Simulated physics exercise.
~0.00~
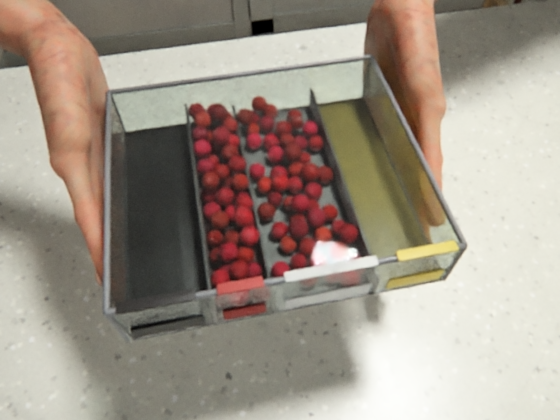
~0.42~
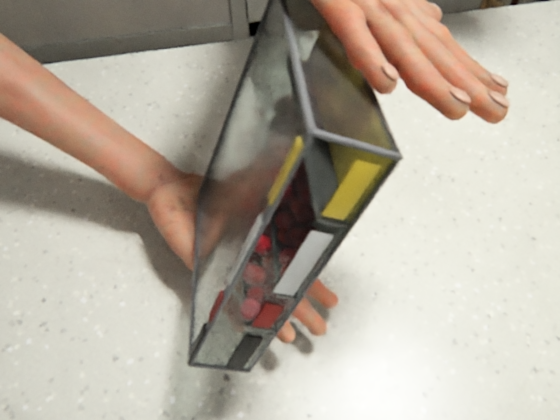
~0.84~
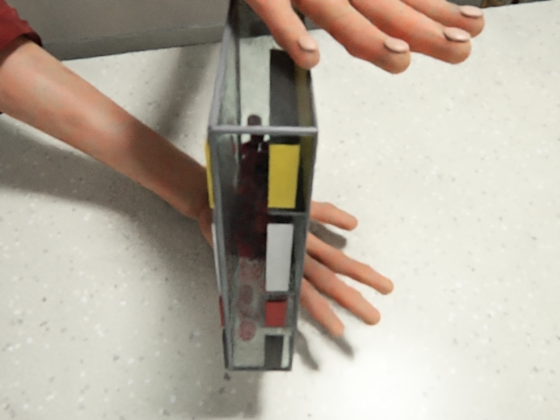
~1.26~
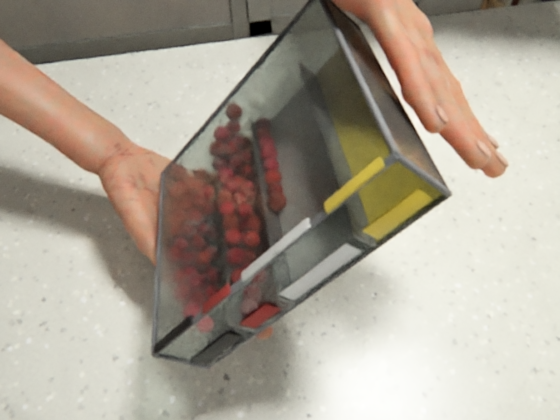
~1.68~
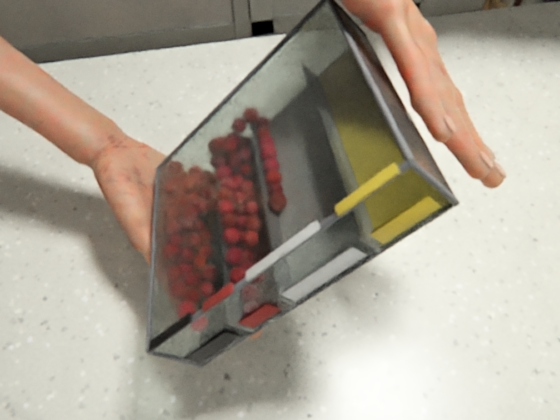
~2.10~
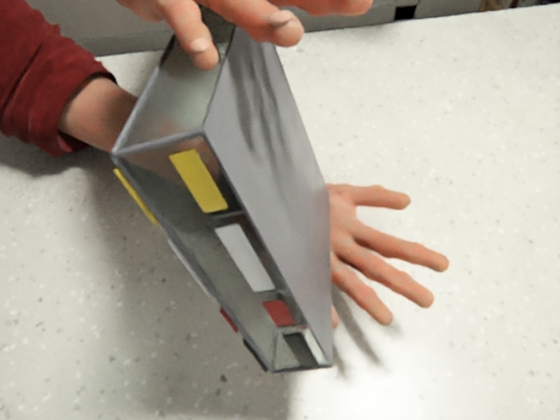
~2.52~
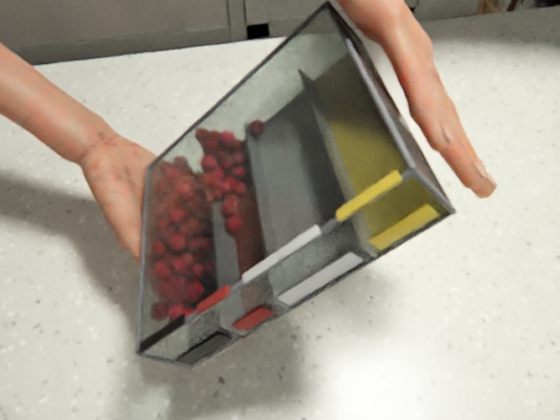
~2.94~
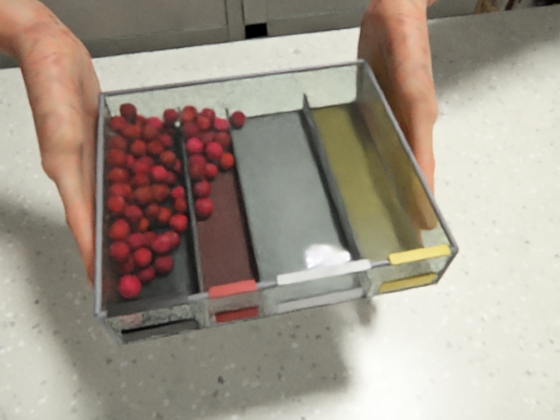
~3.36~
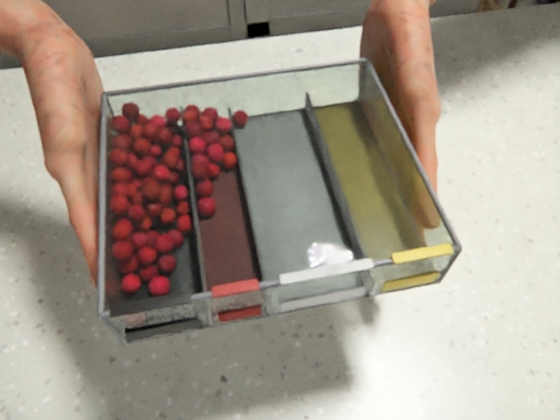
A clear, shallow box of red cranberries is held in two hands above a pale speckled counter, seen from above and in front. Its four compartments are marked black, red, white and yellow from left to right, with the berries filling the red and white ones. The hands tip the box steeply onto its left side, then turn it partway back as berries gather toward the left. They tilt it again, past upright, ease it back and bring it level. Finally it stays flat, with most berries in the black compartment, some in the red, and white and yellow empty.
